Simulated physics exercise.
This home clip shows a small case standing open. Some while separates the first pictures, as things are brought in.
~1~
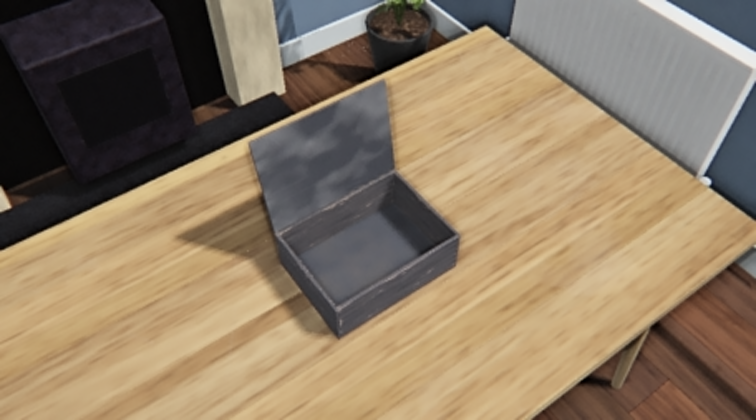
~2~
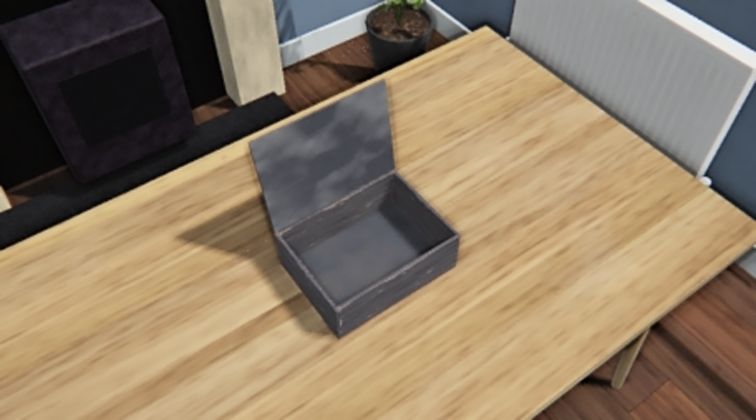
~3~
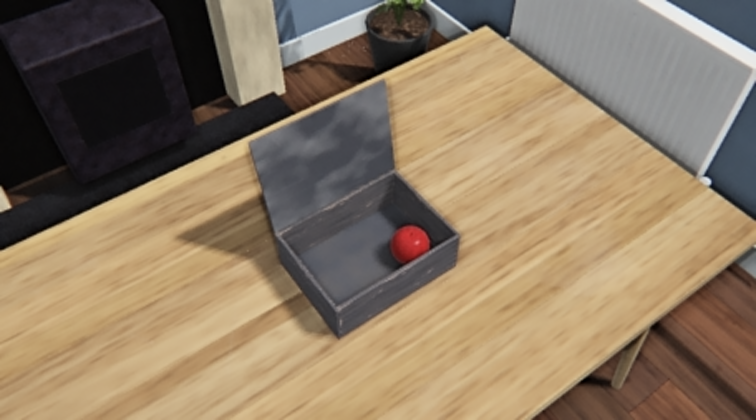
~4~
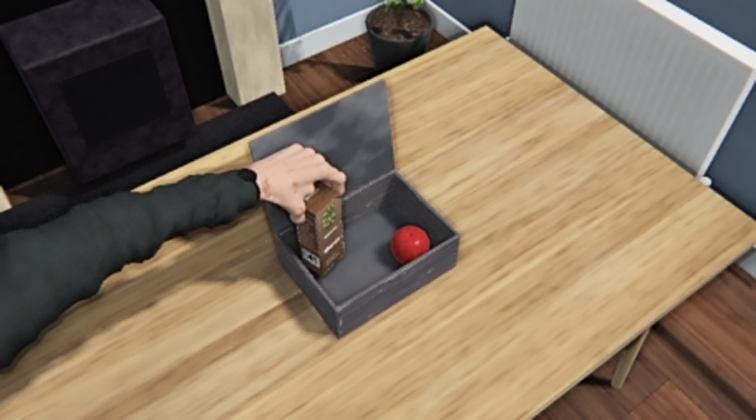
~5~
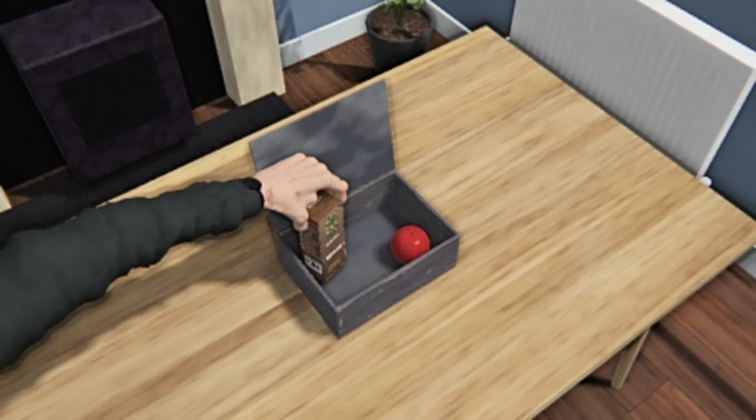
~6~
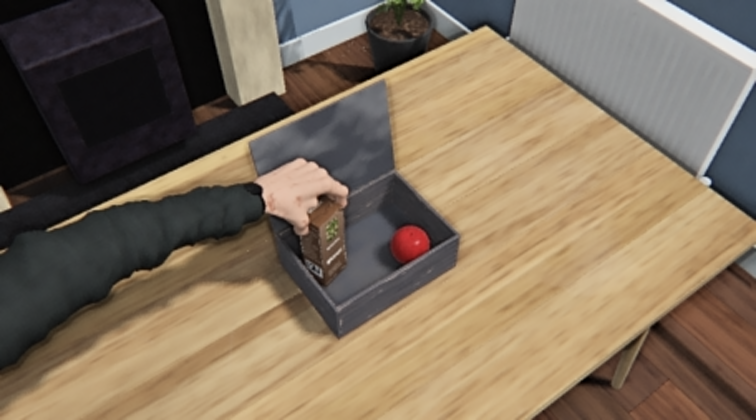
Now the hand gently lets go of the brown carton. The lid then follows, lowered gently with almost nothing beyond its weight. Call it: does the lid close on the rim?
My call is that it fails to close.
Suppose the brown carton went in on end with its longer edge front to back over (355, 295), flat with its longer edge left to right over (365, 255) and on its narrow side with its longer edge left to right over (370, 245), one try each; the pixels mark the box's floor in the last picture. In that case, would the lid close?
First try: It gets propped open; second try: It comes fully down; third try: It comes fully down.
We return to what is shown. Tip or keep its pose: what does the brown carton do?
Result: It leans over.
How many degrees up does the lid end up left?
Some 18 degrees above the rim, more or less.
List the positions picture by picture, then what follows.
The last thing is not in view yet, in the first picture.
The last thing is not in view yet, in the second picture.
The last thing is not in view yet; red apple (410, 246), in the third picture.
On its way; brown carton (320, 230); red apple (410, 246), in the fourth picture.
On its way; brown carton (323, 237); red apple (410, 246), in the fifth picture.
In place under the hand; brown carton (323, 242); red apple (410, 246), in the sixth picture.
Then, 1.60 s past the last view, lid 68° above the rim.
Then, 2.30 s past the last view, lid 26° above the rim; brown carton rocked 45° from its first pose near (354, 264).
Finally, lid 18° above the rim; down or leaning hard in the box, brown carton; red apple still in place. Final places as the last picture's camera would see them, brown carton near (362, 262).
